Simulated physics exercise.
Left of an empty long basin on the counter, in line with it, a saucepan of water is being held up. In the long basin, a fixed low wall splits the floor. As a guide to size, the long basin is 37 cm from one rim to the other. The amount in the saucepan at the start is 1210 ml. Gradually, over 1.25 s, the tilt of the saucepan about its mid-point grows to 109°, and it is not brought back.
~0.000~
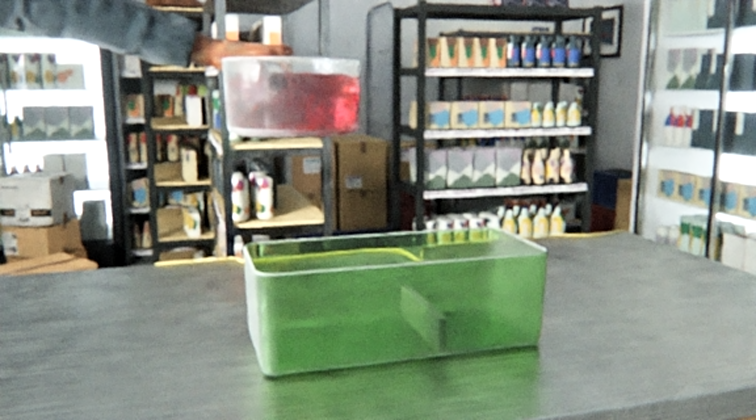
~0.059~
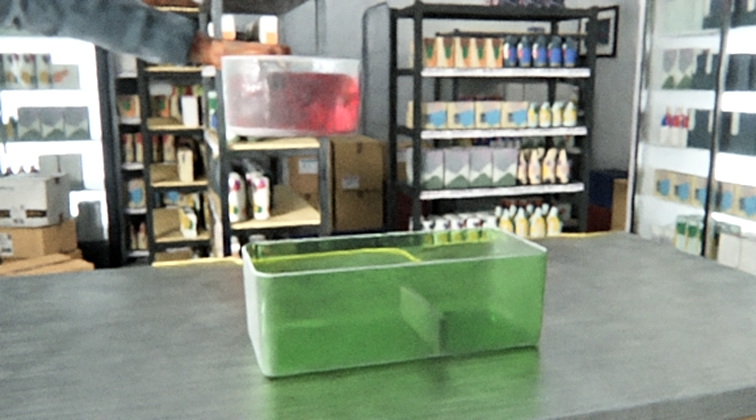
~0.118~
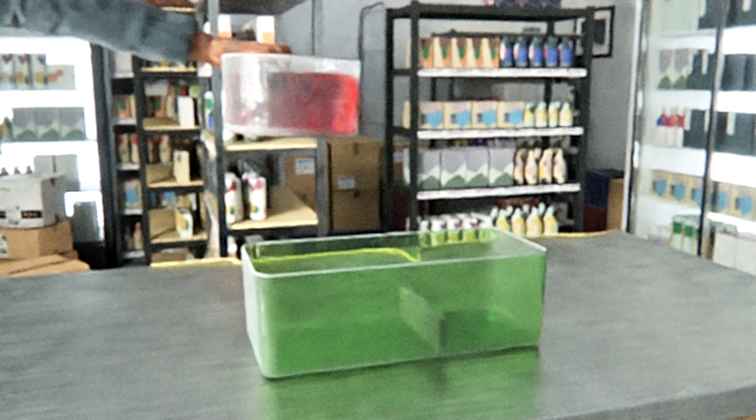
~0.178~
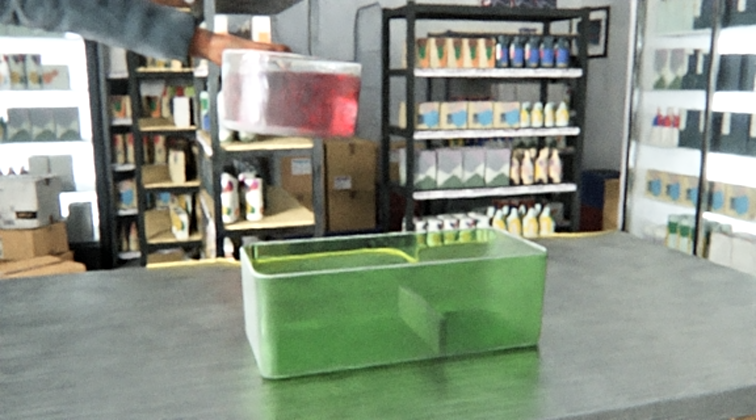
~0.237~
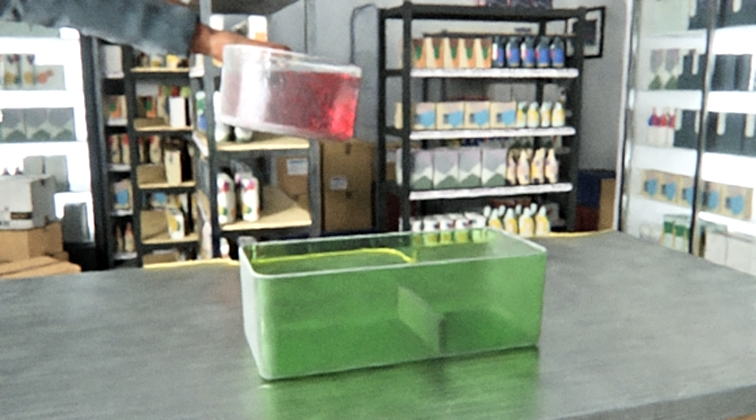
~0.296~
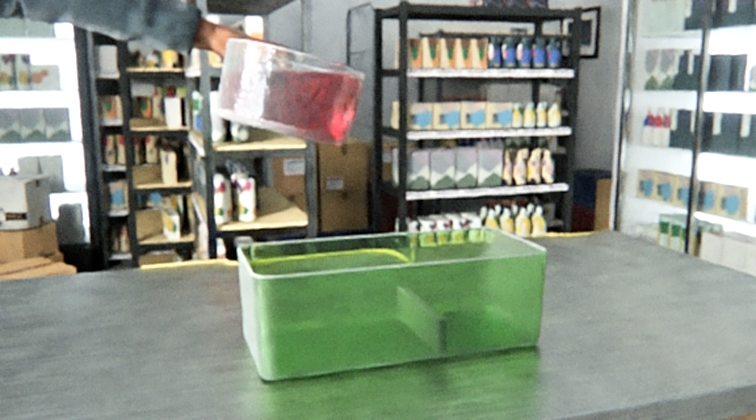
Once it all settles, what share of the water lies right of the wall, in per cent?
51 %.
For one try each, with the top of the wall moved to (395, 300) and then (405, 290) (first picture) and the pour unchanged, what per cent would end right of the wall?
The first gives near 70 per cent and the second near 65 per cent.
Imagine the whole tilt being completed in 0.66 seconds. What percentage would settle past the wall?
Then you'd be looking at around 30 in a hundred.
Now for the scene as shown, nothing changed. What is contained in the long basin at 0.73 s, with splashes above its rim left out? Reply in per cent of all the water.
I reckon close to 12 percent of it.
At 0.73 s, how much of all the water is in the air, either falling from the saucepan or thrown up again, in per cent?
Around 34 percent.
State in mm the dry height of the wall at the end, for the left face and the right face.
26 mm left, 14 mm right.
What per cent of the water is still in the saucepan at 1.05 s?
About 10 per cent.
By 0.73 s the tilt is 69° and 54 per cent is still to pour, 4 is left of the wall and 8 right of it.
By 1.05 s the tilt is 102° and 9 per cent is still to pour, 28 is left of the wall and 51 right of it.
By 1.39 s the tilt is 109° and 0 per cent is still to pour, 46 is left of the wall and 51 right of it.
By 1.75 s the tilt is 109° and 0 per cent is still to pour, 48 is left of the wall and 51 right of it.
At rest 48 per cent lies left of the wall, 51 right of it and 1 outside.
